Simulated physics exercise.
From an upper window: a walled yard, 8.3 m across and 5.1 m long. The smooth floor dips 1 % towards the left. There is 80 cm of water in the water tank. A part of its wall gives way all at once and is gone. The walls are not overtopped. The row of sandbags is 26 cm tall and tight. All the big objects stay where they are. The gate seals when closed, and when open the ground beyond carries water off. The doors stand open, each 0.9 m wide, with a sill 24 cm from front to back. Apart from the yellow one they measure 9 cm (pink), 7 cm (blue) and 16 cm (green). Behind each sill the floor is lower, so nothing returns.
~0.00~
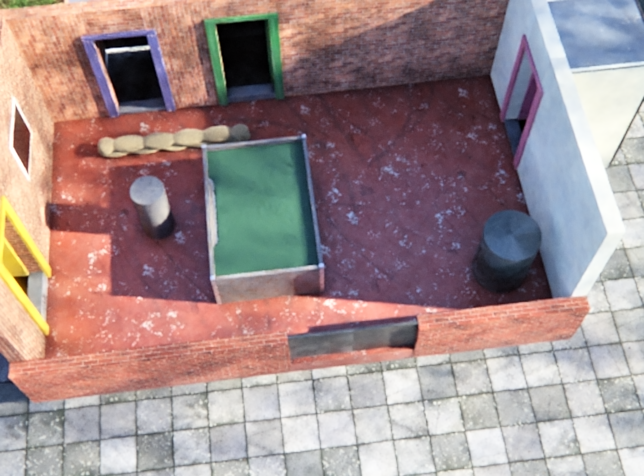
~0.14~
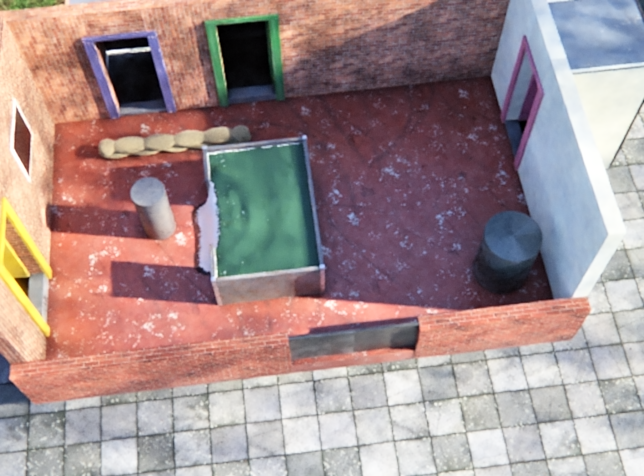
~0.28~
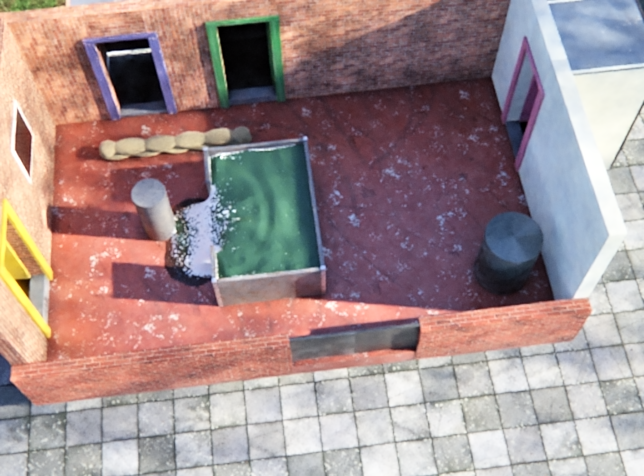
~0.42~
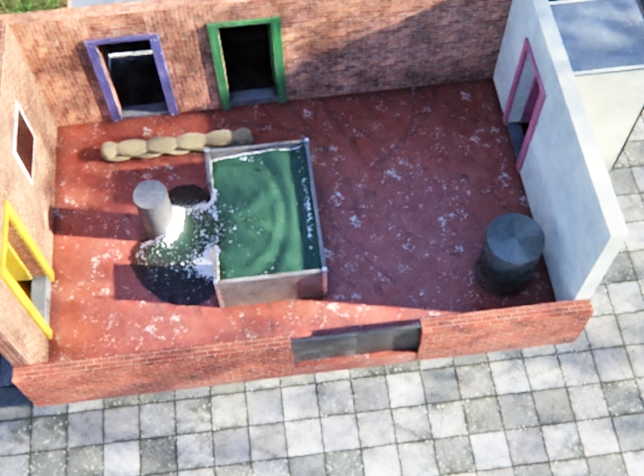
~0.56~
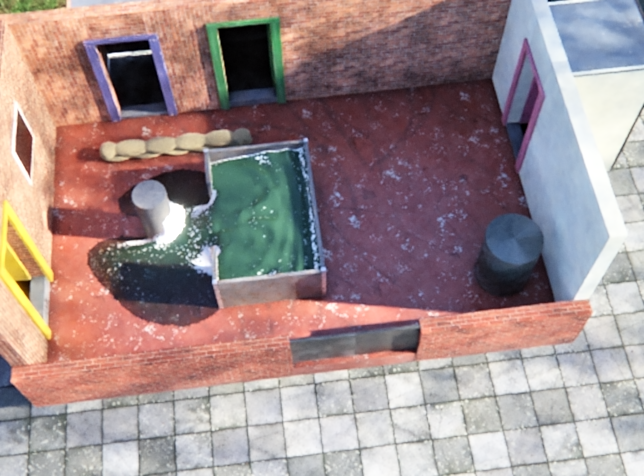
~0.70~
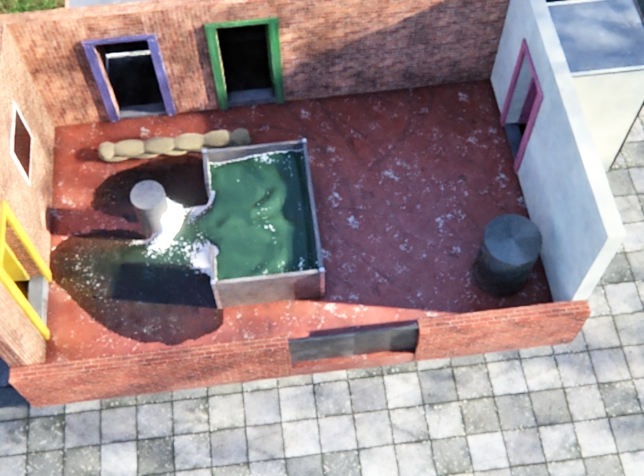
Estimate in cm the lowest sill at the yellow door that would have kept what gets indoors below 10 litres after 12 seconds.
Close to 34 cm is just enough.
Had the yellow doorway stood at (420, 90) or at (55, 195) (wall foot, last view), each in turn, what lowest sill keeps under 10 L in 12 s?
Roughly 7.0 and 25 cm.
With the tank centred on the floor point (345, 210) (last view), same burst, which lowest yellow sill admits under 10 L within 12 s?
Some 25 cm.
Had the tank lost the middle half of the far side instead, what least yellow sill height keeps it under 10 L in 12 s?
Some 7.5 cm.
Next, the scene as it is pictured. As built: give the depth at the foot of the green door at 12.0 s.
Roughly 6.5 cm deep.
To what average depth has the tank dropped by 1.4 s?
About 50 cm.
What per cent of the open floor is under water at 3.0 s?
About 40 per cent.
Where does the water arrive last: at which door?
The pink one.
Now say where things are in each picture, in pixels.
In the first picture, the water tank at (261, 207) is whole and still, 80 cm deep; the yellow door at (28, 275) is dry.
In the second picture, the front is at (199, 265), 0.3 m from the gap at (215, 228); 0.3 m2 of floor is wet, 80 cm left at the back.
In the third picture, water pours out at (216, 231) and has run 0.8 m, to (171, 267); about 14 cm deep outside, 79 cm at the back.
In the fourth picture, the front is at (137, 266), 1.4 m from the gap at (218, 233); 2.1 m2 of floor is wet, 72 cm left at the back.
In the fifth picture, the gap is at (217, 233), the front 2.1 m out at (94, 265); the back of the water tank holds 67 cm.
In the sixth picture, water pours out at (215, 233) and has run 2.8 m, to (53, 270); about 4 cm deep outside, 67 cm at the back; the yellow door at (28, 279), 3.0 m from the gap, is still 0.5 m from the nearest water.
After 1.4 s water covers 30 % of the floor, deepest (55 cm) near (176, 231); 37 cm at the yellow door, 19 litres in over its 25 cm sill.
After 3.0 s water covers 40 % of the floor, deepest (34 cm) near (176, 231); 27 cm at the yellow door, 69 litres in over its 25 cm sill.
After 12.0 s water covers 95 % of the floor, deepest (16 cm) near (320, 214); 12 cm at the yellow door, 75 litres in over its 25 cm sill.
At the yellow door as built, the water arrived by 0.9 s and peaked near 41 cm at 1.2 s.
With a sill of 29.5 cm, 31 litres would have come in within the 12 s; with 39.5 cm, 1 litre. So under 10 litres takes about 34 cm.
